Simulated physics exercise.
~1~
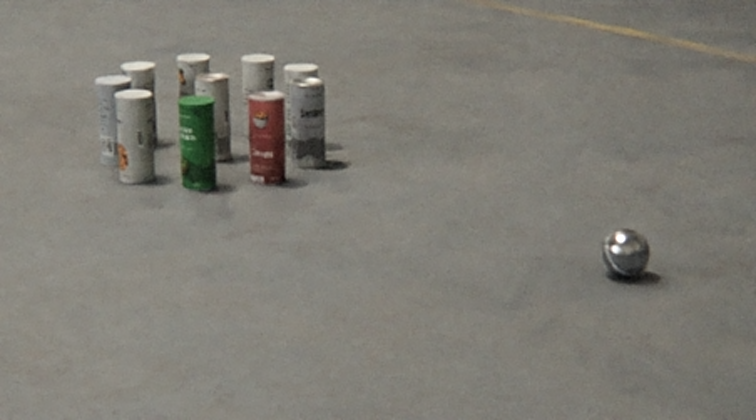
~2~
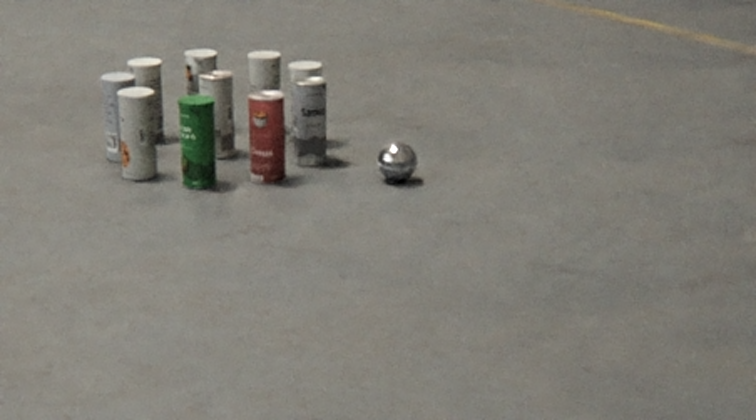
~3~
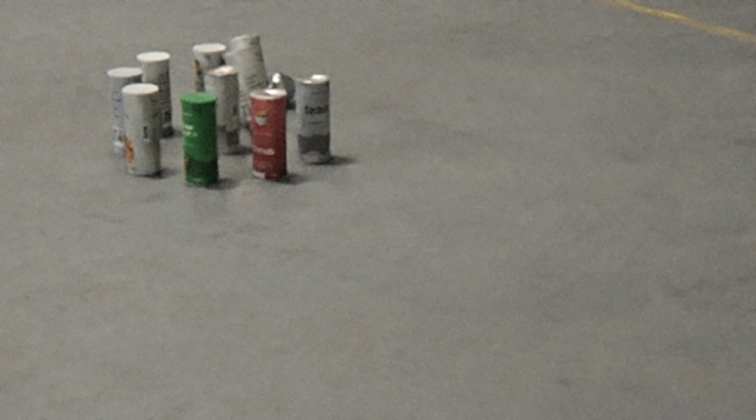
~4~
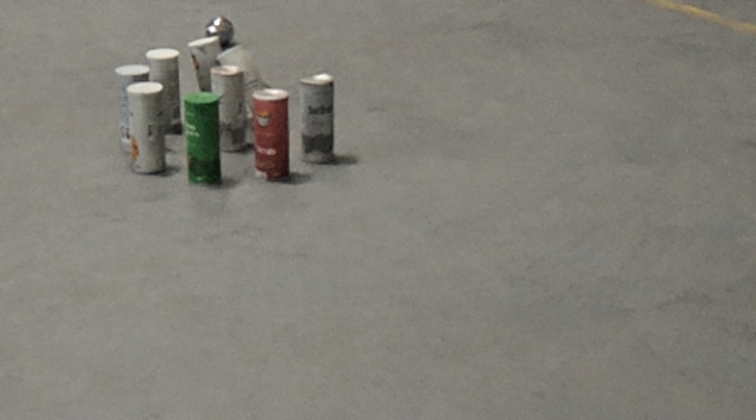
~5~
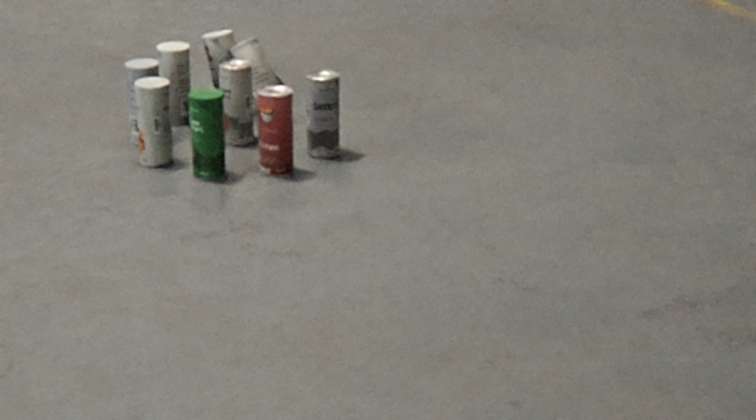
The clip opens on a cluster of tall canisters standing on a grey floor, mostly white or pale with a green one and a red one at the front, while a shiny steel ball sits off to the right. The ball rolls left and away from the viewer toward the group. It passes behind the front canisters, and a white one at the back tilts over. The ball then shows beyond the rear of the cluster as another pale canister leans. Finally the ball is out of sight, with pale canisters tilted at the back and the green and red ones still upright.
